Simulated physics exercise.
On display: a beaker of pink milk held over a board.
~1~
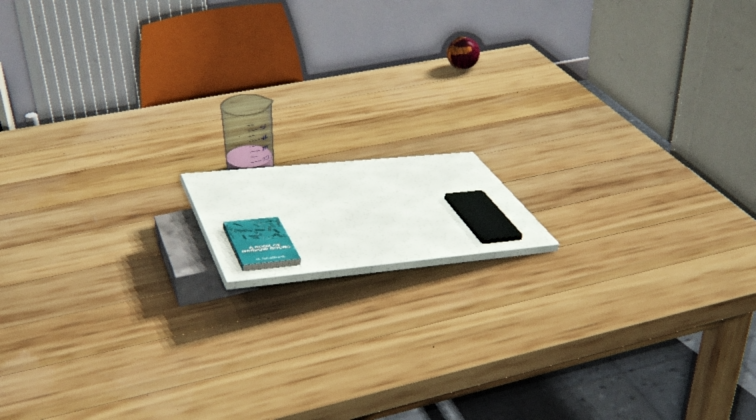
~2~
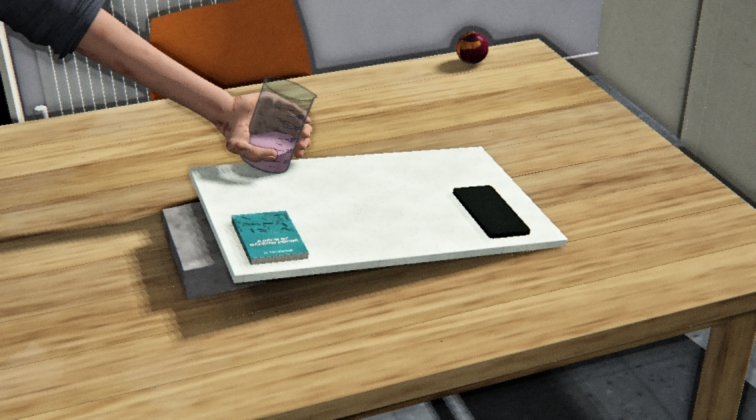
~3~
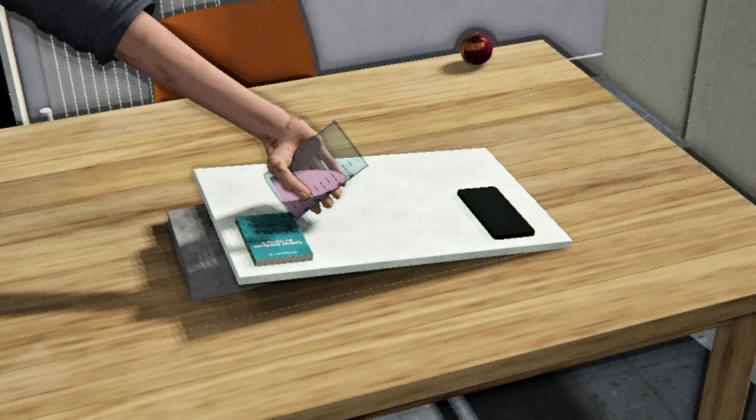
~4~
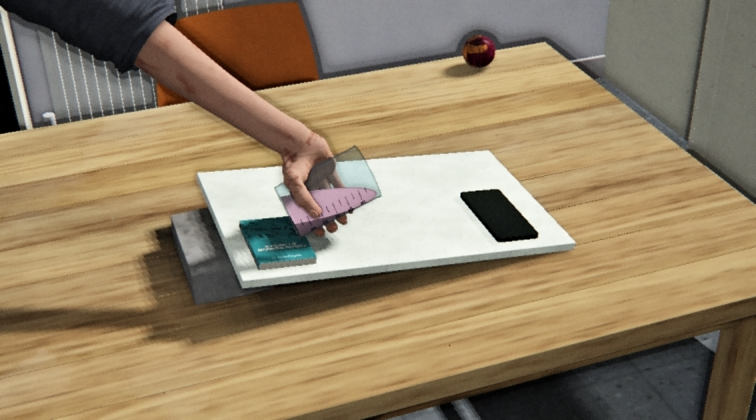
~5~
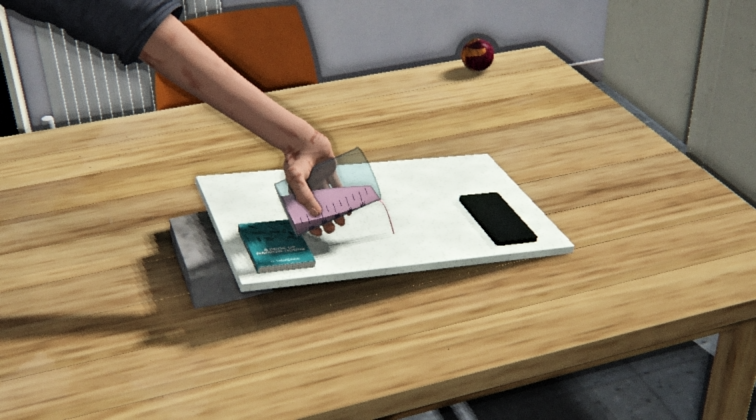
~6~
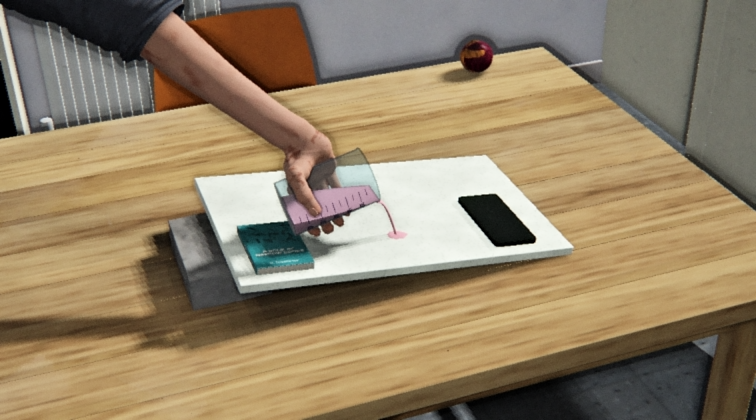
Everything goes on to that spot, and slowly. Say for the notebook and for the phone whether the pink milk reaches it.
Reached or not: Notebook: No; phone: Yes.
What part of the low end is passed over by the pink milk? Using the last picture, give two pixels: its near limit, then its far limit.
It's wet between (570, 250) at the near end and (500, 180) at the far end.
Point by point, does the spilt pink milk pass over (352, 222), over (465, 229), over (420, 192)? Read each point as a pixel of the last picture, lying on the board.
First spot: Missed; second: Touched; third: Missed.
A moment on, it runs down to the right; the notebook is untouched; the phone is reached.
Further on, it runs down to the right and off the end; the notebook is untouched; the phone is reached.
When it is over, it runs down to the right and off the end; the notebook is untouched; the phone is reached.
